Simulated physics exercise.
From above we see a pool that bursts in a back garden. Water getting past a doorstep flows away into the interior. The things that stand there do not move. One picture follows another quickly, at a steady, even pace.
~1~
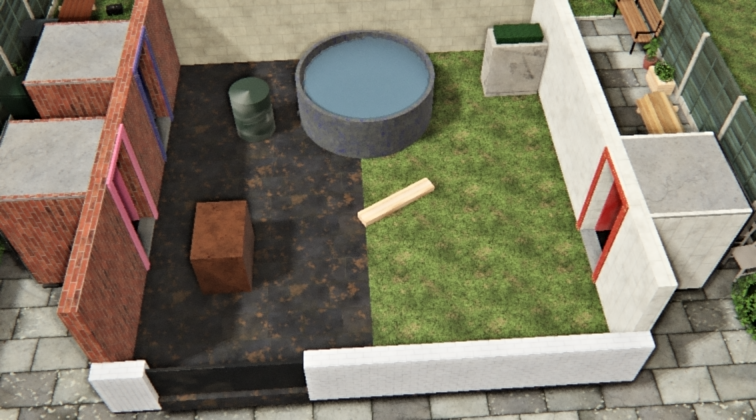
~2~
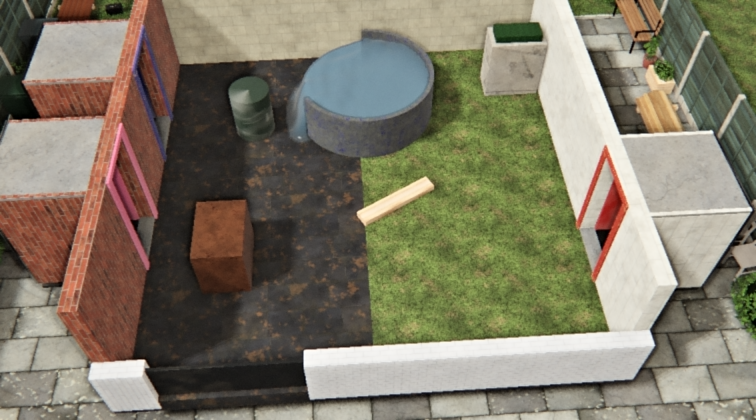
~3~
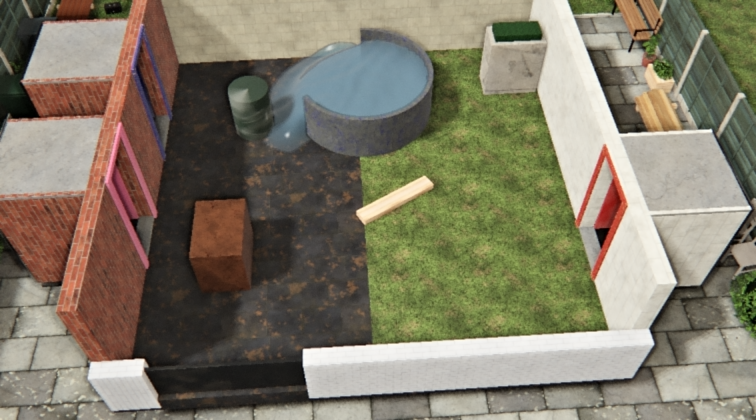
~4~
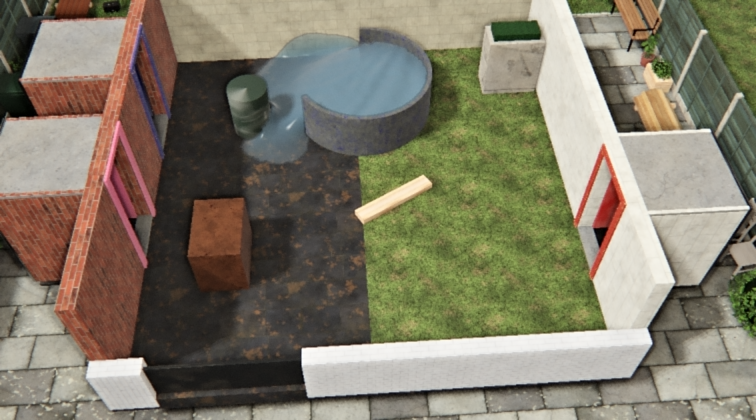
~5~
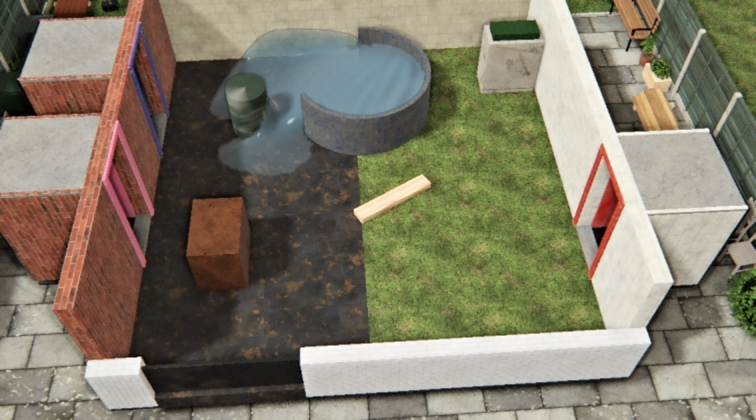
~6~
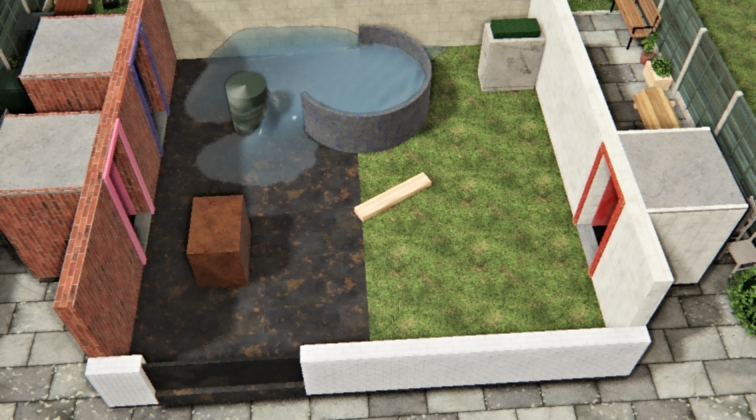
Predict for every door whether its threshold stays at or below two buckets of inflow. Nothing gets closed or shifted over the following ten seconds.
The pink door goes above two buckets. The blue door goes above two buckets. The red door goes above two buckets.
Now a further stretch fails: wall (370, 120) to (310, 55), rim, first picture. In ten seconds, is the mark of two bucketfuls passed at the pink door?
In that case pink door ends up above.
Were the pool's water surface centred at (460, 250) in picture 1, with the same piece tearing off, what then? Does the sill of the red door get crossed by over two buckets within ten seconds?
Note: Red door door, limit not reached.
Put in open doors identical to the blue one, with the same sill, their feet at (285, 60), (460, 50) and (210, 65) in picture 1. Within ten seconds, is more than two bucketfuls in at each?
Well, the first one overshoots, the next doesn't reach it, and the last overshoots.
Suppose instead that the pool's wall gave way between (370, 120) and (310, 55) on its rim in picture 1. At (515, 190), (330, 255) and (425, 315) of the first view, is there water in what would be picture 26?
In the order given: Untouched, swamped and swamped.
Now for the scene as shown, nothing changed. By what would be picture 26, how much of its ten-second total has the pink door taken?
I'd say some 30 per cent.
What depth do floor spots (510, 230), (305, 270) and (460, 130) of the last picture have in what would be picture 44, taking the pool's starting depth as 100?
First spot 0 %, second 10 %, third 4 %.
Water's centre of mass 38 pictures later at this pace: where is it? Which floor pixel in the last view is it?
That puts it at around (307, 187).
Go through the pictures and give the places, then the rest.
In the first frame, the round tank at (365, 77) is whole and still.
In the second frame, water pours out at (310, 78) and has run to (300, 140).
In the third frame, the front is at (279, 147), out from the gap at (310, 80).
In the fourth frame, the front is at (254, 155), out from the gap at (309, 81).
In the fifth frame, water pours out at (307, 81) and has run to a hidden place.
In the sixth frame, the front is at (443, 48), out from the gap at (308, 79).
A moment on, water covers 30 % of the floor; the pink door wet at the sill, nothing in, the blue door wet at the sill, nothing in, the red door not reached.
Next, water covers 40 % of the floor; the pink door under two buckets in, the blue door under two buckets in, the red door not reached.
Then, water covers 55 % of the floor; the pink door over two buckets in, the blue door over two buckets in, the red door not reached.
Later, water covers 80 % of the floor; the pink door over two buckets in, the blue door far over two buckets in, the red door not reached.
In the end, water covers 100 % of the floor; the pink door far over two buckets in, the blue door far over two buckets in, the red door over two buckets in.
